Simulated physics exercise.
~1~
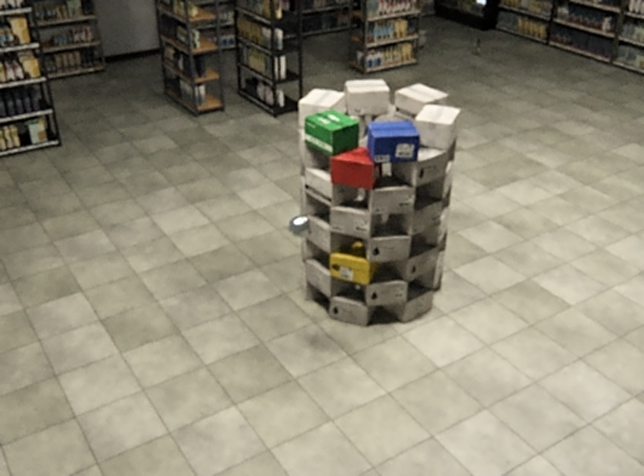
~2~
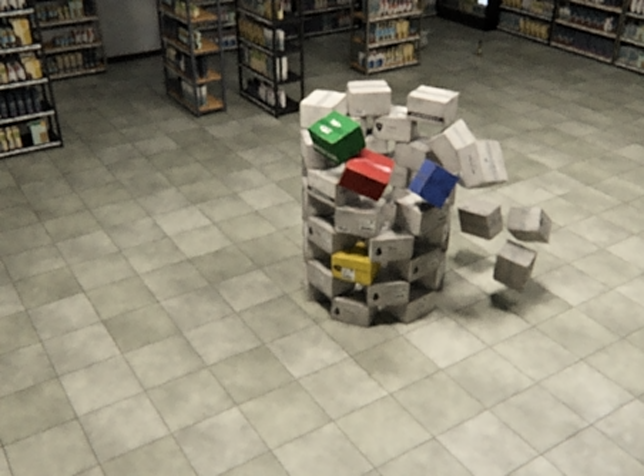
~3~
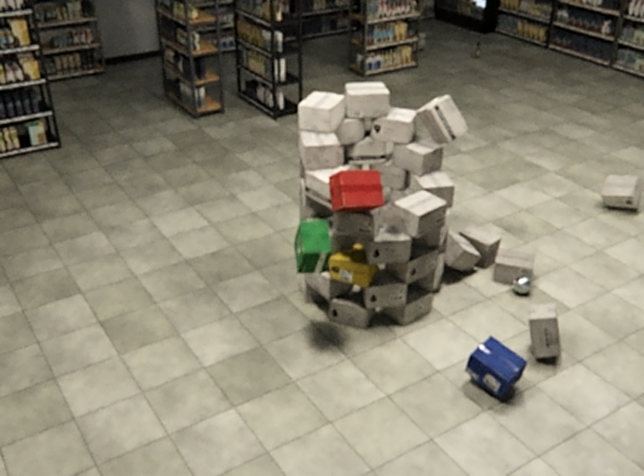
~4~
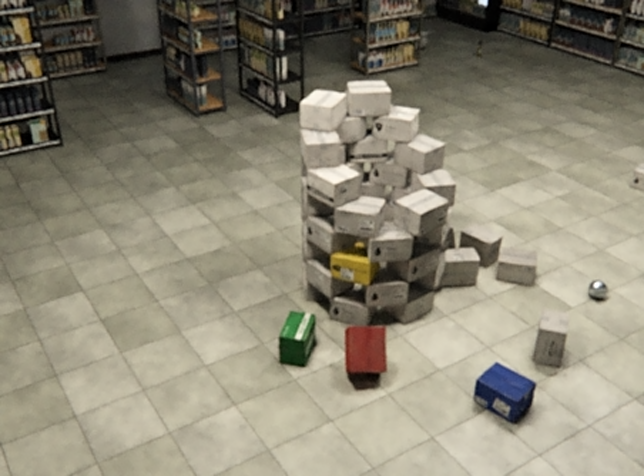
Tower of stacked parcels partly collapsing as a steel ball strikes, blue, green and red boxes dropping to the floor, yellow staying put.
